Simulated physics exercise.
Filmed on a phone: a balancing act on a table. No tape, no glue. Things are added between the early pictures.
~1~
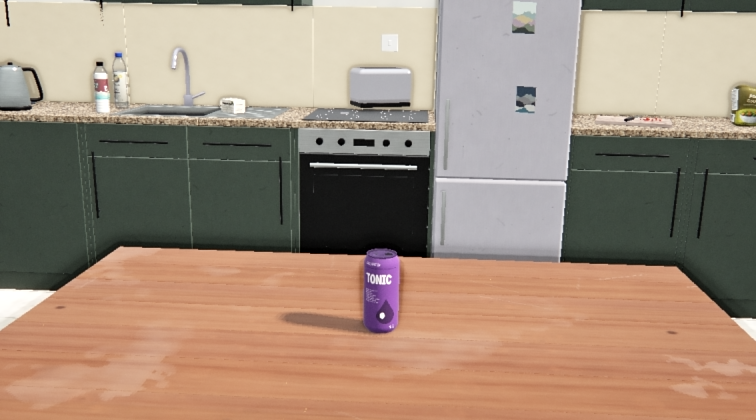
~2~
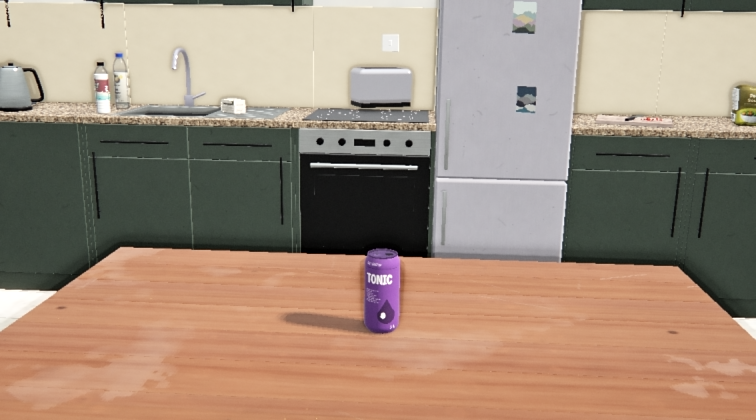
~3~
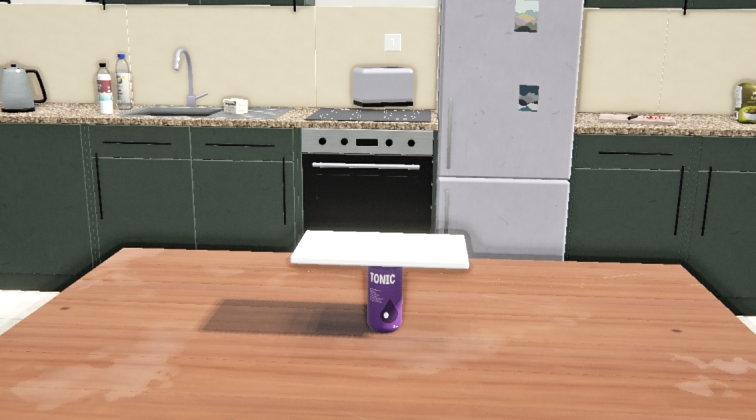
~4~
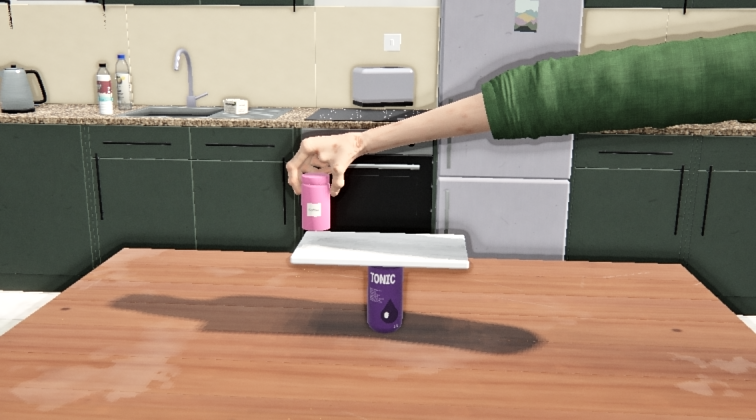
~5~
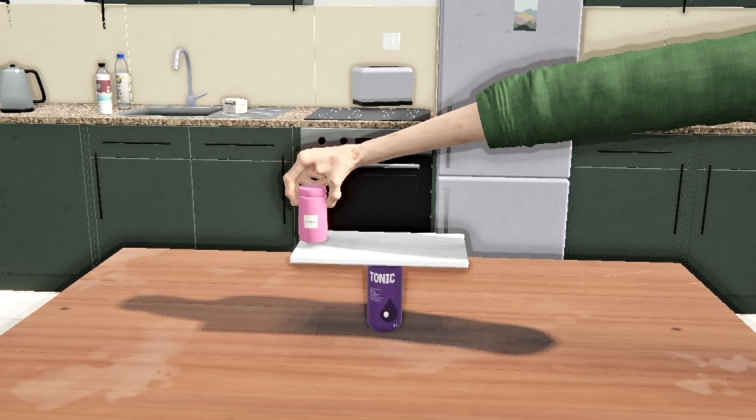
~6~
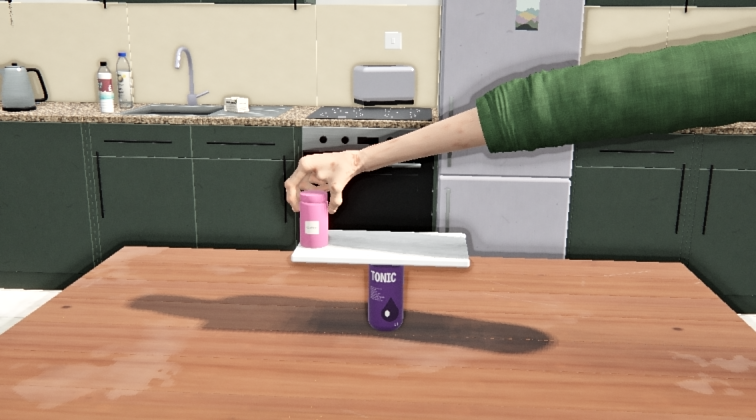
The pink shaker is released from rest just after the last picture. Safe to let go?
As it turns out, it comes apart.
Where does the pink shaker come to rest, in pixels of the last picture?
Near (277, 318).
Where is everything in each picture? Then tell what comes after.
In the first picture, the last thing is not in view yet.
In the second picture, the last thing is not in view yet.
In the third picture, the last thing is not in view yet; white lid (382, 248).
The fourth picture shows coming down; pink shaker (316, 201); white lid (382, 248).
The fifth picture shows coming down; pink shaker (313, 213); white lid (381, 248).
The sixth picture shows in place under the hand; pink shaker (314, 219); white lid (383, 247).
Then, 0.50 s past the last view, pink shaker now fallen; white lid rocked 60° from its first pose.
Then, 0.80 s past the last view, white lid rocked 60° from its first pose; purple can rocked 13° from its first pose.
Then, 1.10 s past the last view, white lid and purple can now fallen.
Finally, fallen, pink shaker, white lid and purple can. Final places as the last picture's camera would see them, pink shaker near (277, 318). The stack gives way.
